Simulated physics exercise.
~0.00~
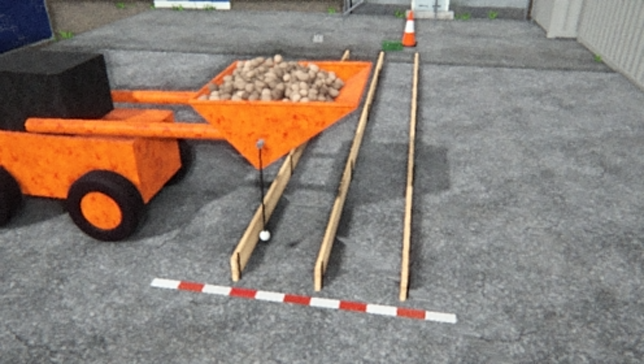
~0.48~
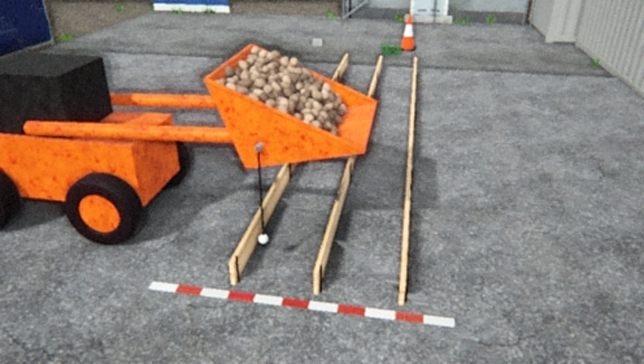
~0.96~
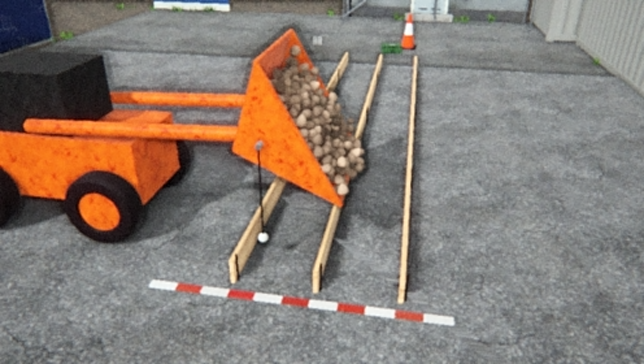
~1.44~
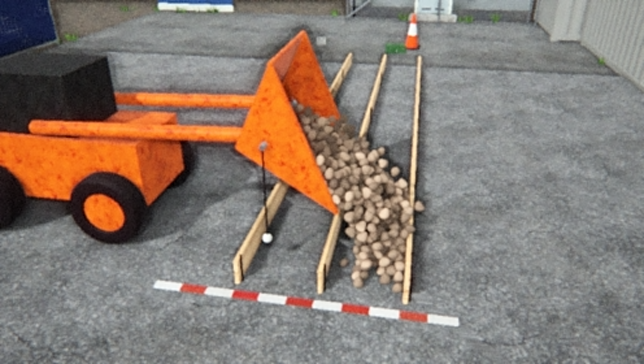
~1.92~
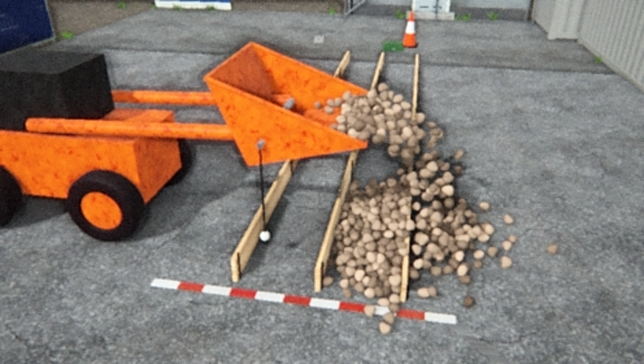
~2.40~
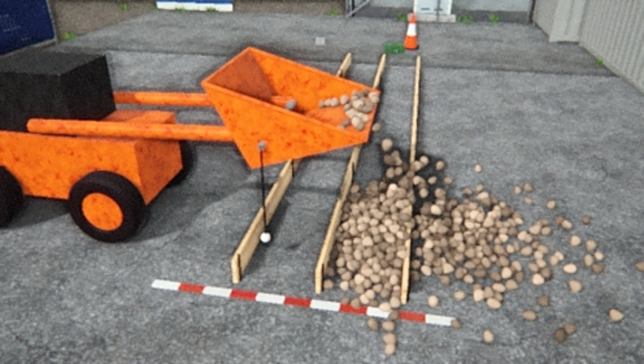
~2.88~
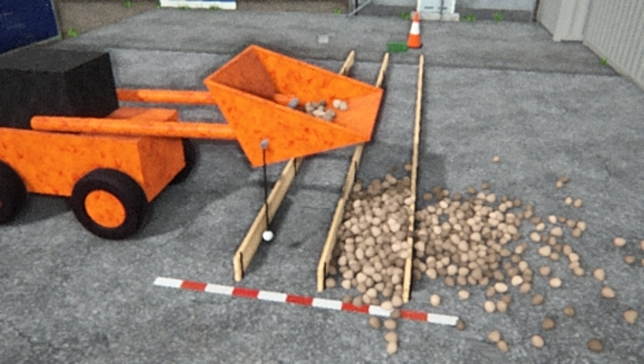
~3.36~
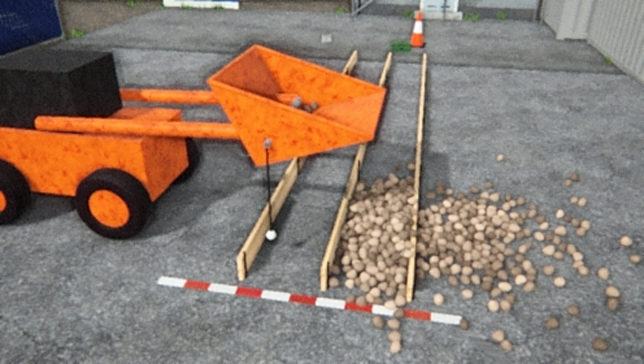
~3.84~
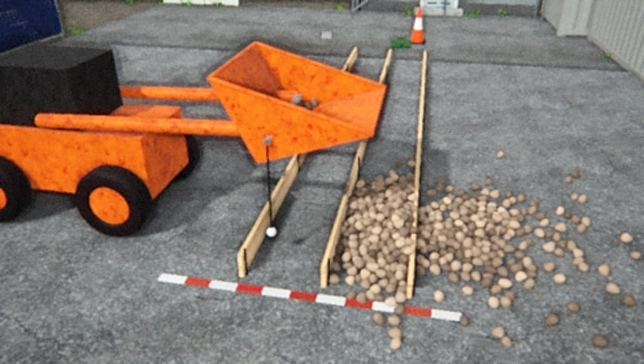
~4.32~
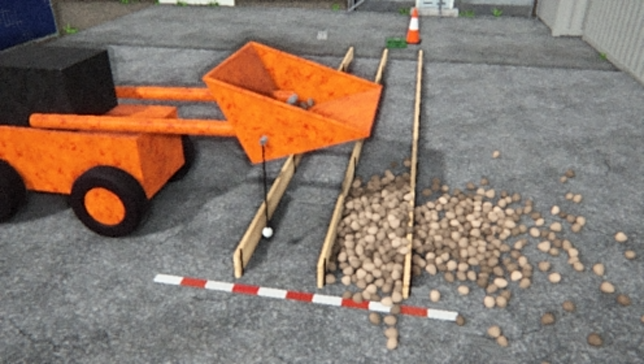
On a paved yard, an orange loader tips its bucket of round stones to the right, spilling them over wooden planks, then tilts it partly back; the stones lie heaped around the right-hand plank and scattered beyond it, with a few left in the bucket.
